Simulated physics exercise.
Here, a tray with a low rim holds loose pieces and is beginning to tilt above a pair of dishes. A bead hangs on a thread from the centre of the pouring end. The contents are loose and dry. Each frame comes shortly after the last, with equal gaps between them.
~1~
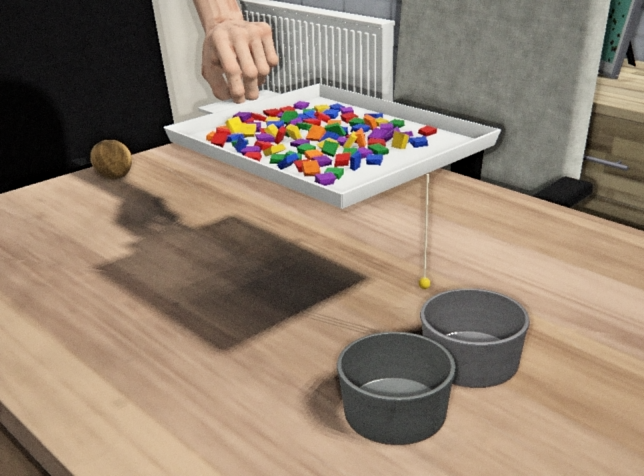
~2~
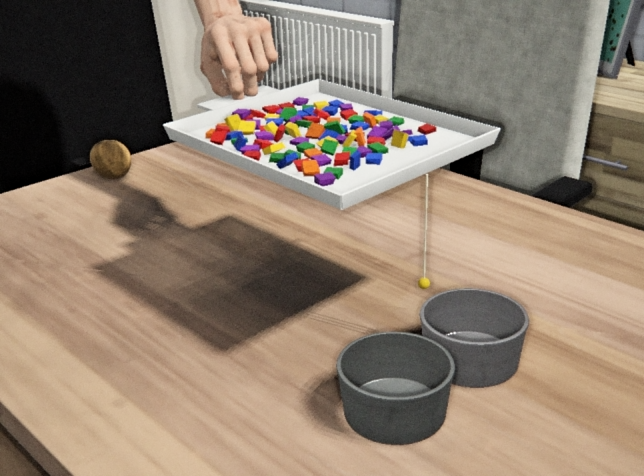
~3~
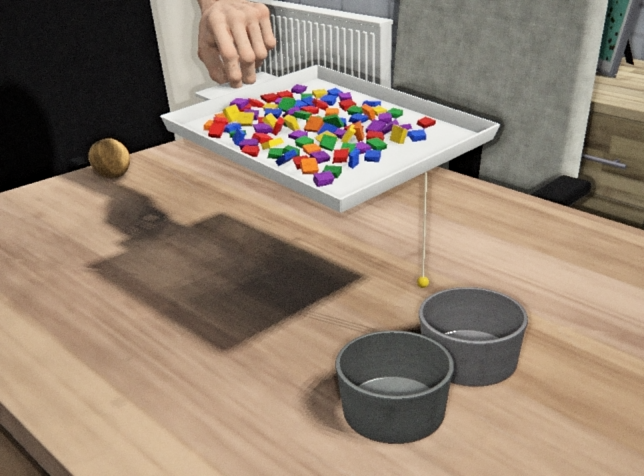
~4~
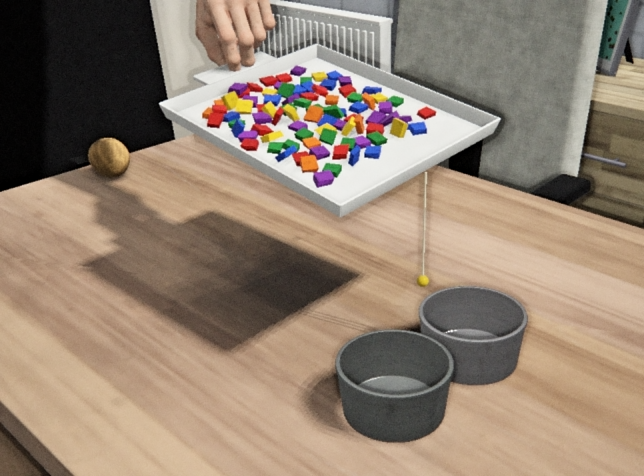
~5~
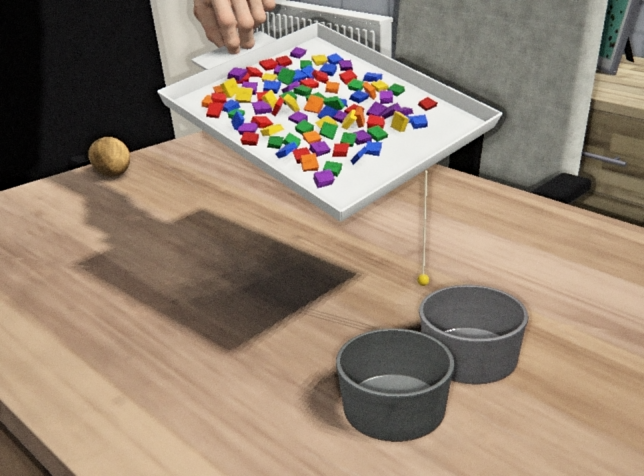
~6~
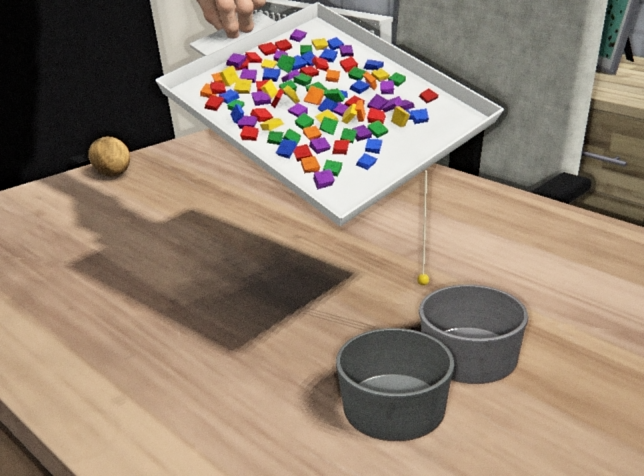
In the video, a hand at the far side of a white tray of colourful mosaic tiles, above two grey dishes on a wooden table, gradually tilts it toward its near left corner, while the tiles stay scattered across it.
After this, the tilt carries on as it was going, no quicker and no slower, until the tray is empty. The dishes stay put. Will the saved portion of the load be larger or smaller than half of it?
It is smaller than half.
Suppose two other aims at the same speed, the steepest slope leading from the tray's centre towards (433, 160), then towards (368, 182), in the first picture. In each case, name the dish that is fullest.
Result - first place: The right side, second place: The left side.
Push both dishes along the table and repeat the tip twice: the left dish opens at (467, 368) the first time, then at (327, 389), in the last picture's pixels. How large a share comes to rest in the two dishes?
I'd expect some 0 percent, and then some 40 percent.
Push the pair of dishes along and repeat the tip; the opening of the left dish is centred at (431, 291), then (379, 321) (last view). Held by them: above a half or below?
Well, not up to half at the first spot and in excess of half at the second.
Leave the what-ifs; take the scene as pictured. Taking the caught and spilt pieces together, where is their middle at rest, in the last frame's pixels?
(349, 374).
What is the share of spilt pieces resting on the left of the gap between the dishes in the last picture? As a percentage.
It comes to about 100 percent.
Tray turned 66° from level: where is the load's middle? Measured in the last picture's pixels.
The middle of the pieces lands at roughly (341, 175).
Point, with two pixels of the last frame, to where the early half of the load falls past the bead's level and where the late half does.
About (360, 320) to begin with, then about (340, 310).
Just after the last frame, tray tipped steeply; almost all on the tray; just a few in the left dish; about a tenth in the air.
A moment on, tray tipped past a quarter turn; about a tenth on the tray; roughly a quarter in the left dish; roughly two thirds outside both; about a tenth in the air.
Further on, tray tipped past a quarter turn; roughly a quarter in the left dish; the larger part outside both.
When it is over, tray tipped past a quarter turn; roughly a quarter in the left dish; not one in the right dish; the larger part outside both.
